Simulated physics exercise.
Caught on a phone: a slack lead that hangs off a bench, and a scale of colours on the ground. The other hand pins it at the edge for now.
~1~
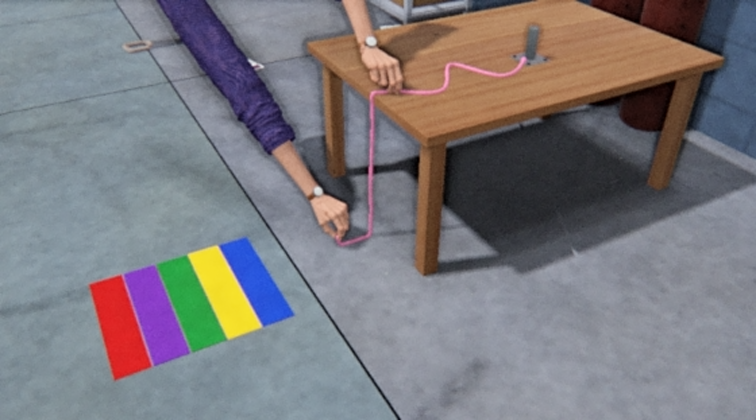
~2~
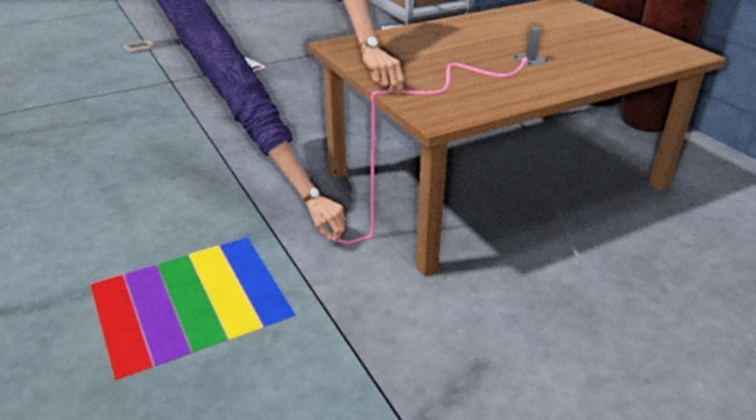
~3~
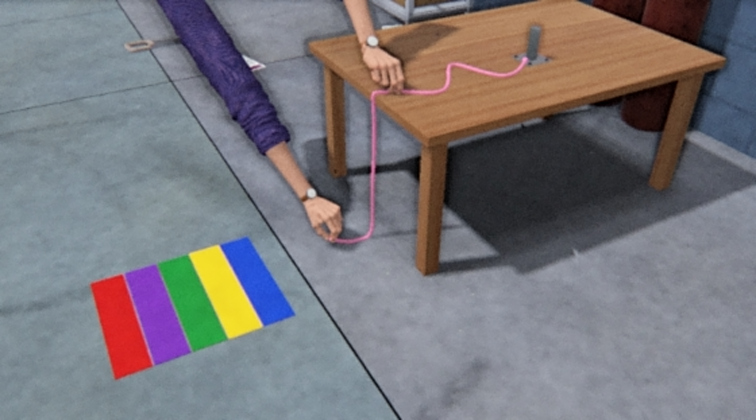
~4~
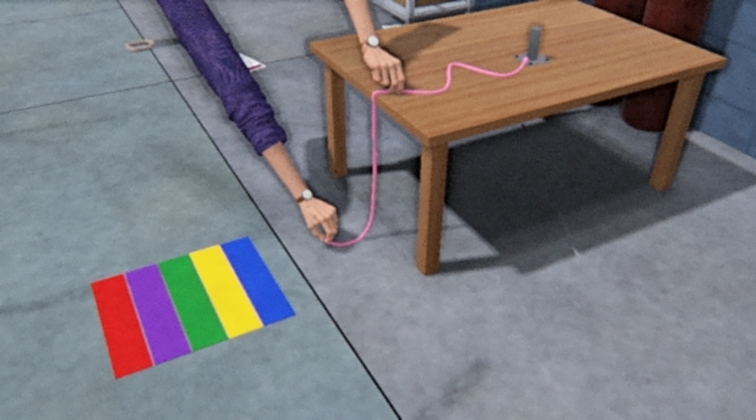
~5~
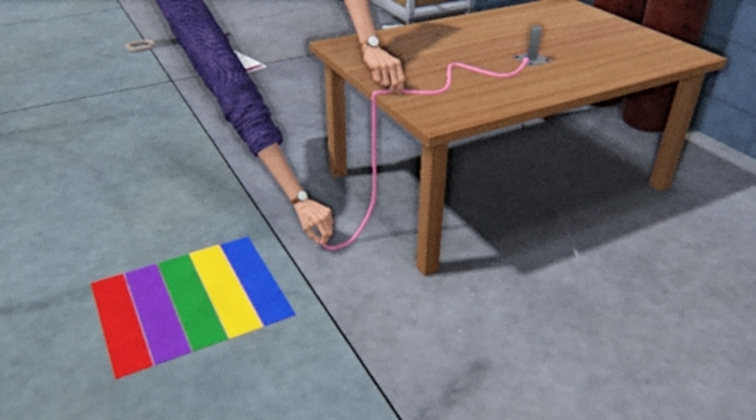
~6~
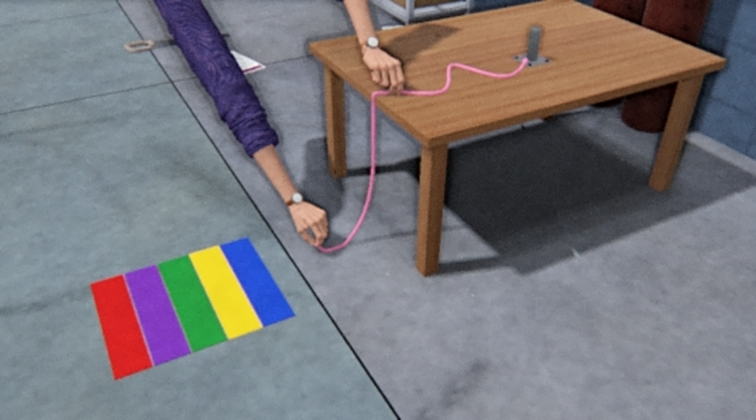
A hand at the end of a purple-sleeved arm draws the free end of a pink cord slightly leftward just above a grey concrete floor, seen from above at an angle. The cord's hanging part bends into a softer curve while another hand stays pressed at the wooden table's edge. Red, purple, green, yellow and blue stripes lie at lower left, and the camera keeps still.
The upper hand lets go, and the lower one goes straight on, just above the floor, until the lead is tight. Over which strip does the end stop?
The purple one.
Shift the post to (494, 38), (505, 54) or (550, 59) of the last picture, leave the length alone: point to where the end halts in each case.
Near (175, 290), (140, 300) and (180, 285).
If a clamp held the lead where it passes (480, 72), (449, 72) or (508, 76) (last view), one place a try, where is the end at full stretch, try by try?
Near (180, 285), (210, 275) and (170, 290).
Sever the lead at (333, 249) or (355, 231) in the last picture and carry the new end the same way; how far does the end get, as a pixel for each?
Near (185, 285) and (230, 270).
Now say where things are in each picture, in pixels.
End (337, 237); blue (270, 305); yellow (237, 316); green (202, 328); purple (166, 341); red (128, 354), in the first frame.
End (333, 238); lead through (517, 71) (458, 65) (443, 91) (374, 100) (373, 162) (373, 221), in the second frame.
End (330, 239), in the third frame.
End (326, 240); lead through (518, 71) (459, 65) (444, 90) (374, 99) (375, 161) (371, 221), in the fourth frame.
End (321, 242), in the fifth frame.
End (316, 244); lead through (517, 72) (458, 66) (443, 91) (374, 100) (373, 162) (360, 222), in the sixth frame.
A little later, end near (210, 277); over yellow.
Next, end near (176, 288); over green.
When it is tight, end near (156, 294); over purple. It halts on the purple strip.
